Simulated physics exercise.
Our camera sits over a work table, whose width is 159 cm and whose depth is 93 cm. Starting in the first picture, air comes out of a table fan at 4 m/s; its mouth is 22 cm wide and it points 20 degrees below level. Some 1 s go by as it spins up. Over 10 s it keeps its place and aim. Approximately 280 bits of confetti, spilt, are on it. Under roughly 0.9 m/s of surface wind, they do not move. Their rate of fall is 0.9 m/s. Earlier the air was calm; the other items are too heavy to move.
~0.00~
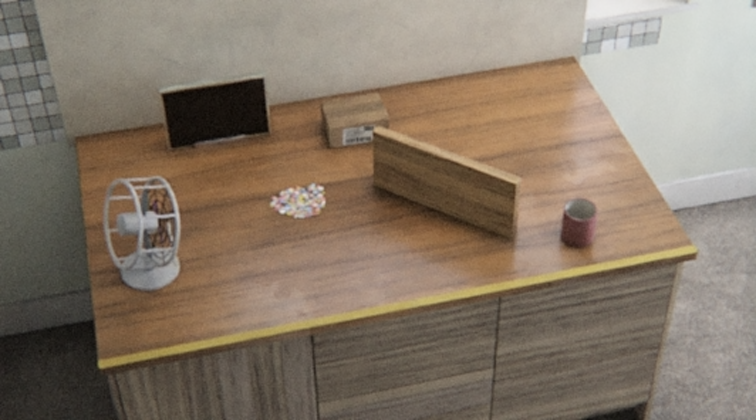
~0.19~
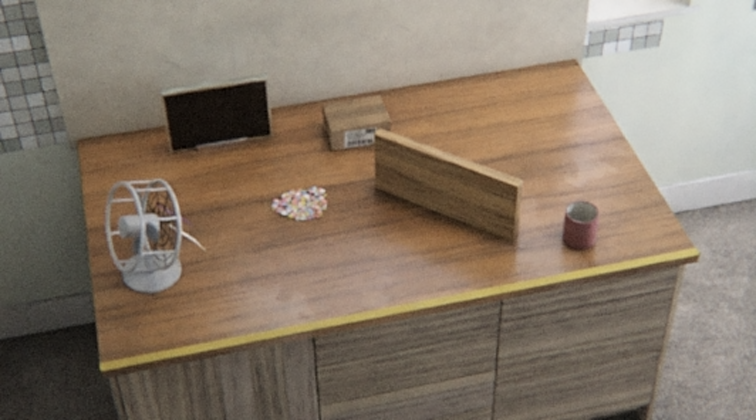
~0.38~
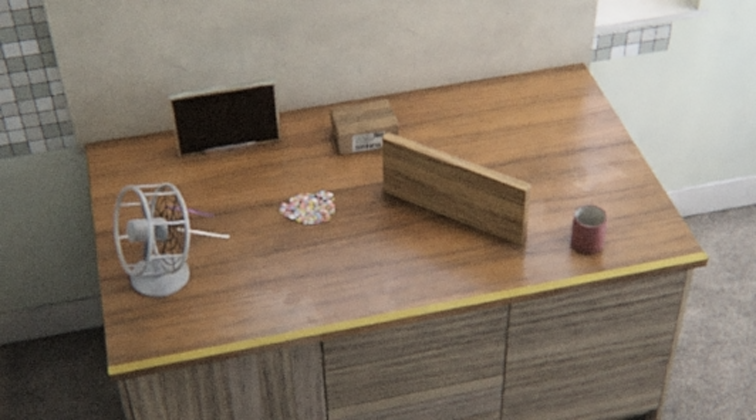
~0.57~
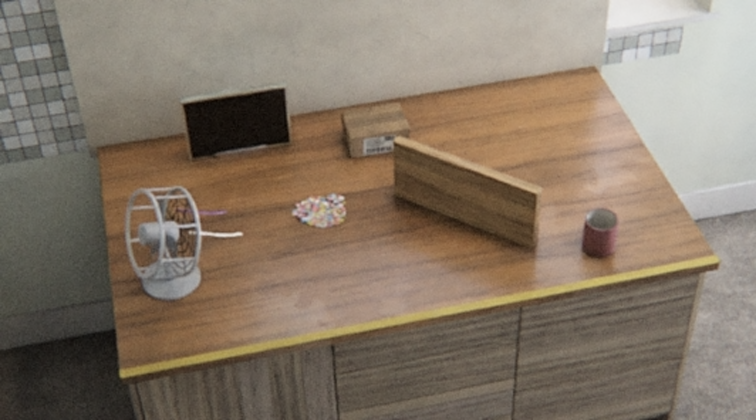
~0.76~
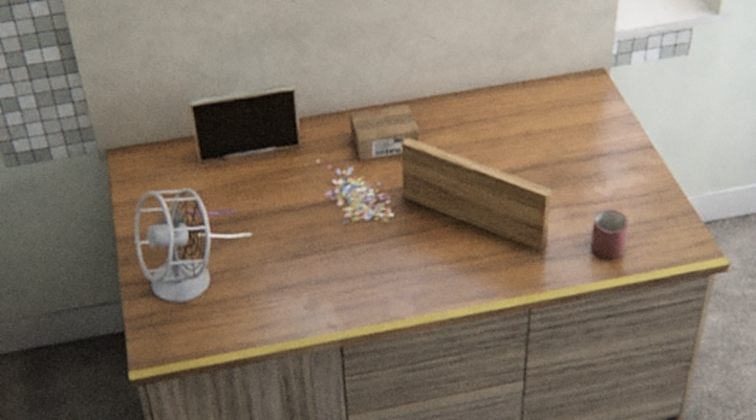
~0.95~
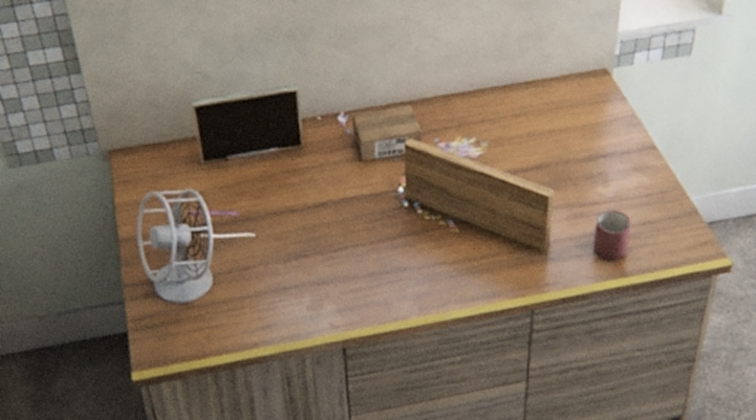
A wood-topped work table with a yellow front edge stands against a pale wall, seen from above. A white fan sits at left, a dark-screened laptop and a cardboard box behind, pastel confetti near the middle, an upright wooden board and a red cup to the right. As the view shifts slightly, streamers flutter out from the fan, then the confetti scatters rightward and back, around the board and box.
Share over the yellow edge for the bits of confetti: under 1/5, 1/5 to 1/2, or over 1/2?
The part past that edge will never reach a fifth.
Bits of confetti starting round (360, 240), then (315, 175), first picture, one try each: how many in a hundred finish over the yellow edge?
Taking the two spots in order, you'd get 100 percent and then 0 percent.
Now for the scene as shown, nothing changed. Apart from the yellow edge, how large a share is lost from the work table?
The share is about 80 %.
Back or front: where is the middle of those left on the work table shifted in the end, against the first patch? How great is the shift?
Forward, some 10 cm.
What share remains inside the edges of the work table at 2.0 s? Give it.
Close to 25 in a hundred remain at that time.
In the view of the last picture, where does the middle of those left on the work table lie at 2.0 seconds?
Centre estimate: (641, 170) px.
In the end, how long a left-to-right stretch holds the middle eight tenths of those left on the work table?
Looks like some 10 cm to me.
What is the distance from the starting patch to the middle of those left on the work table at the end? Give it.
That works out close to 90 centimetres.
After 2.0 s, 6 % are over the yellow edge; the middle of those still in play is near (640, 159); 61 % have settled or left.
After 3.2 s, 6 % are over the yellow edge; the middle of those still in play is near (654, 178); 99 % have settled or left.
After 5.5 s, 6 % are over the yellow edge; the middle of those still in play is near (654, 178); 99 % have settled or left.
After 10.0 s, at the end, 6 % are over the yellow edge; the middle of those still in play is near (654, 178).
